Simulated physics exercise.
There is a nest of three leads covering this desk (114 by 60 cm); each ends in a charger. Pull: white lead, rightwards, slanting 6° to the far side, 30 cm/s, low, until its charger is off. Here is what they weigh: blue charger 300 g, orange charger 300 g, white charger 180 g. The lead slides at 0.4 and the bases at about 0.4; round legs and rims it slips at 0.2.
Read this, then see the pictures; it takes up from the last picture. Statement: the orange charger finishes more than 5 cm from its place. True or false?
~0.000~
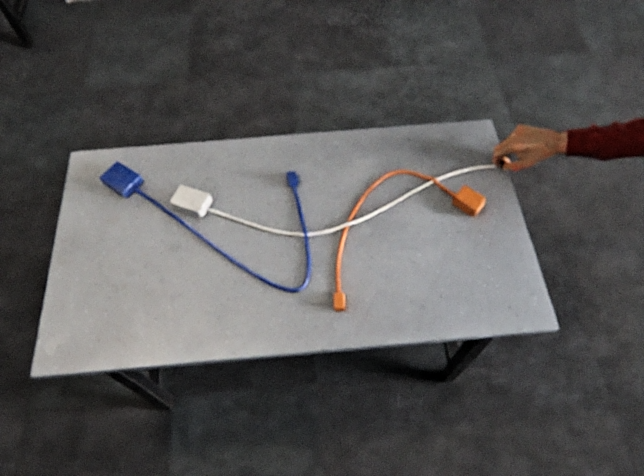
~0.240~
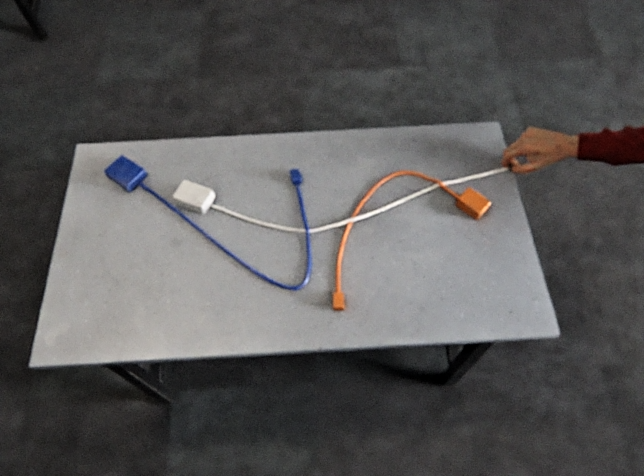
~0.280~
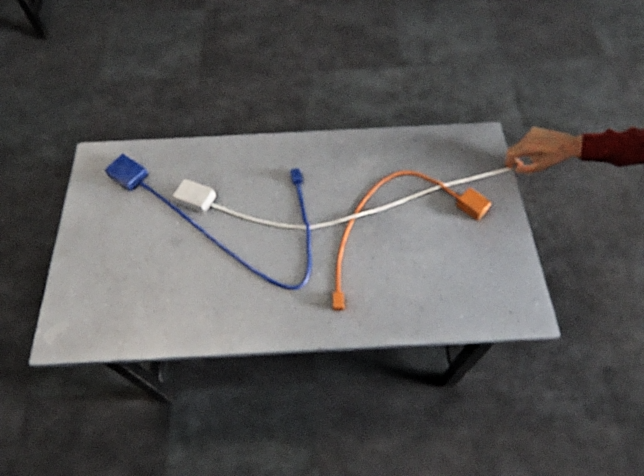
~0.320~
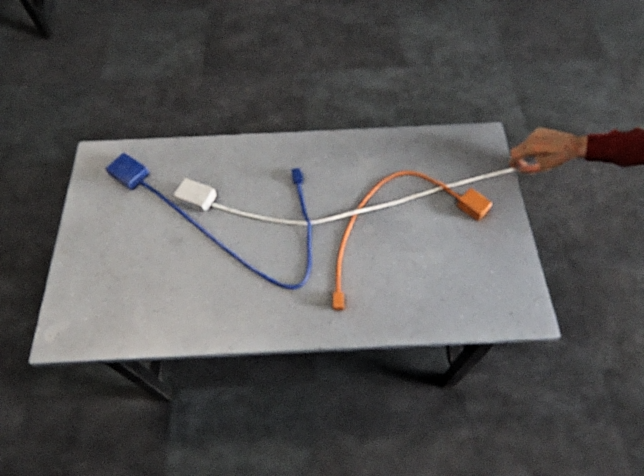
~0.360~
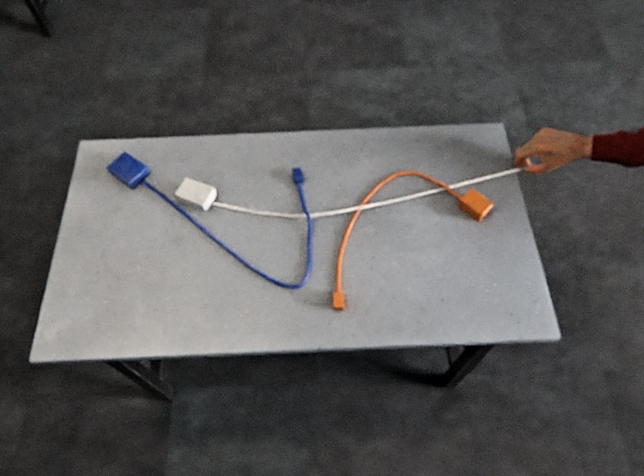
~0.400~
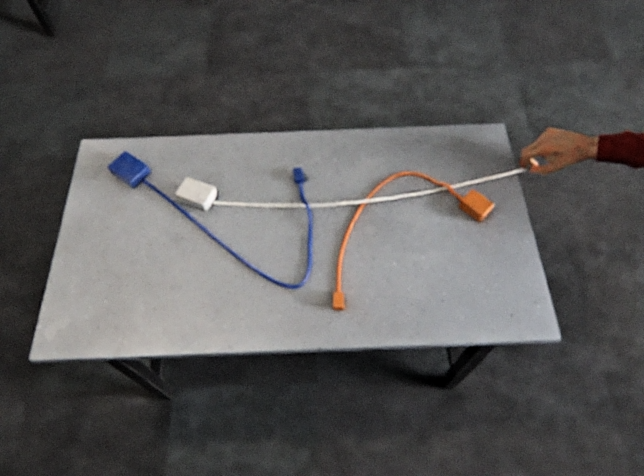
True.
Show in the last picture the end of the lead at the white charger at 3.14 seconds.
Approximate position: (538, 182).
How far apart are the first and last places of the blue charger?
Blue charger: 15 centimetres.
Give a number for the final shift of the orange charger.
Orange charger off the top.
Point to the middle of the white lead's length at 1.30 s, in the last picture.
Approximate pixel position: (476, 171).
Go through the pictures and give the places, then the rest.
Shows, orange charger (471, 197); crossings (304, 234) blue over white, (348, 223) white over orange, (434, 180) orange over white; white lead runs through (415, 191) (362, 219) (300, 235) (238, 220); grip (500, 166), in the first frame.
Shows, white lead runs through (365, 216) (240, 216); grip (509, 168), in the second frame.
Shows, white lead runs through (367, 213) (240, 215); grip (513, 168), in the third frame.
Shows, white lead runs through (369, 209) (242, 214); grip (517, 168), in the fourth frame.
Shows, white lead runs through (372, 205) (244, 210); grip (522, 168), in the fifth frame.
Shows, orange charger (478, 202); white lead runs through (438, 190) (376, 200) (311, 206) (246, 204); grip (527, 169), in the sixth frame.
At 1.3 s, the white lead's tail end at (319, 186); white charger 26 cm off its start, blue plug 5 cm off its start.
At 2.2 s, the white lead's tail end at (428, 176); white charger 53 cm off its start, blue plug 29 cm off its start.
At 3.1 s, the white lead's tail end at (538, 182); orange charger 7 cm off its start at (504, 190), white charger 83 cm off its start at (529, 163), blue plug on its side, 55 cm off its start at (521, 192).
At 4.1 s, the white lead has left the top; orange charger over the edge, white charger over the edge, orange plug over the edge.
At 4.6 s, the white lead has left the top; orange charger over the edge, white charger over the edge, orange plug over the edge, blue plug over the edge.
